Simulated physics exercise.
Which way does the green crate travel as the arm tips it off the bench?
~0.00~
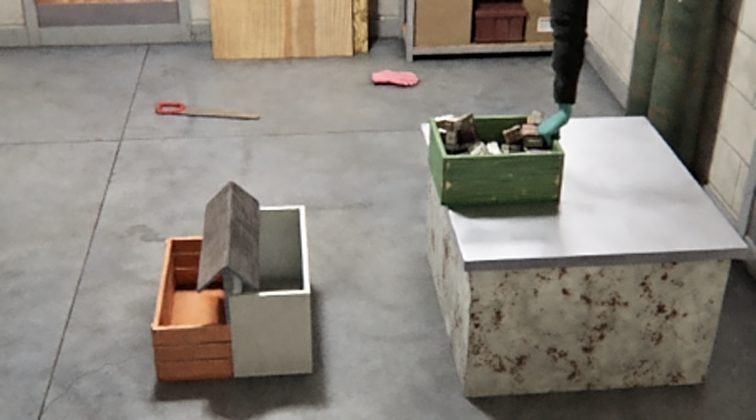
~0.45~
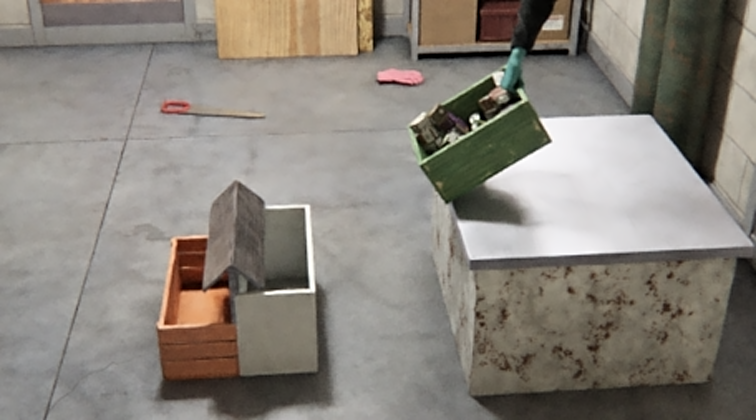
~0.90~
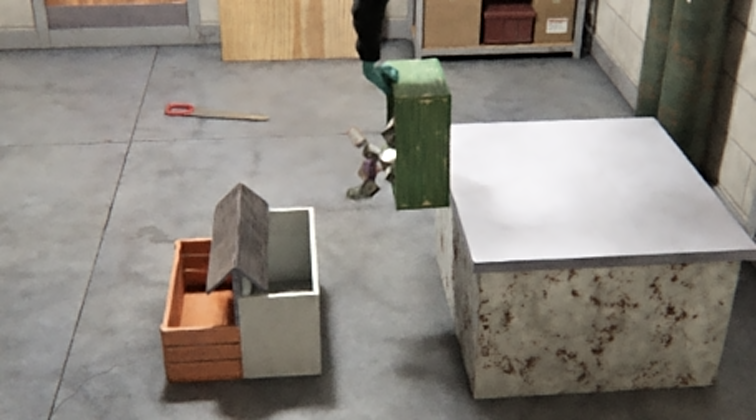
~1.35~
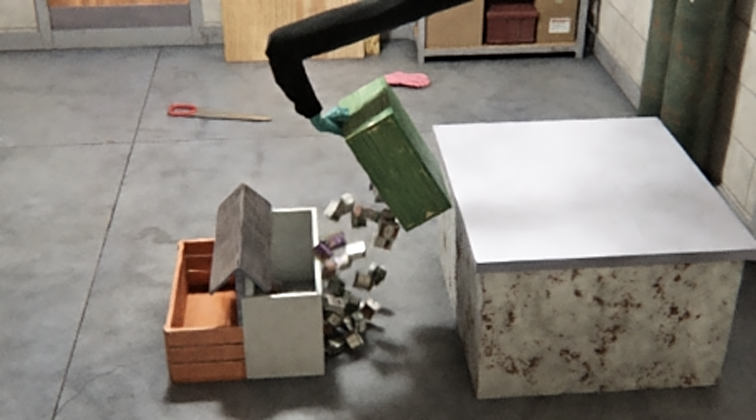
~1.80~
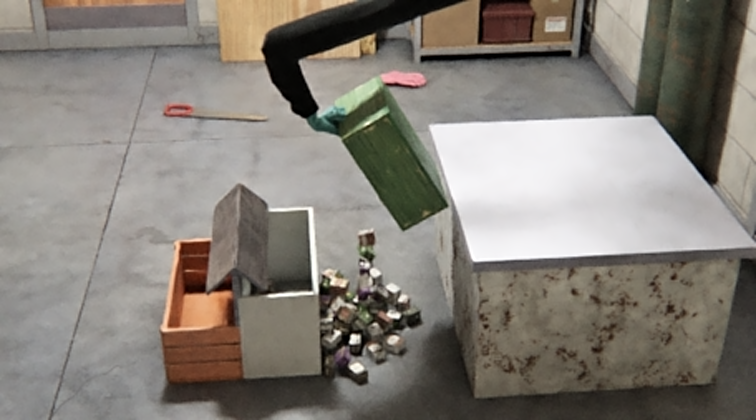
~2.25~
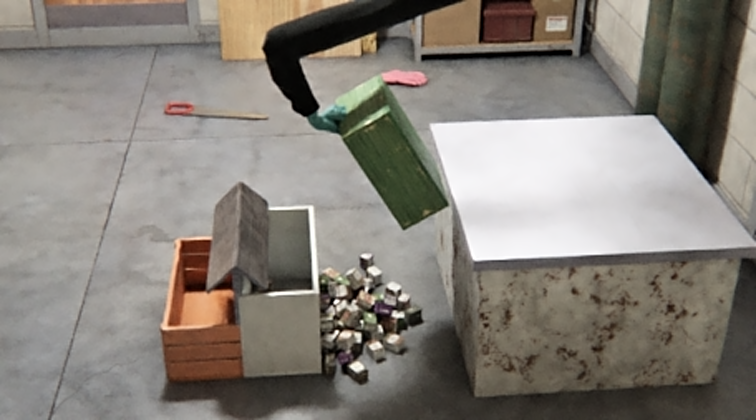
The green crate moves to the left, off the edge of the bench.
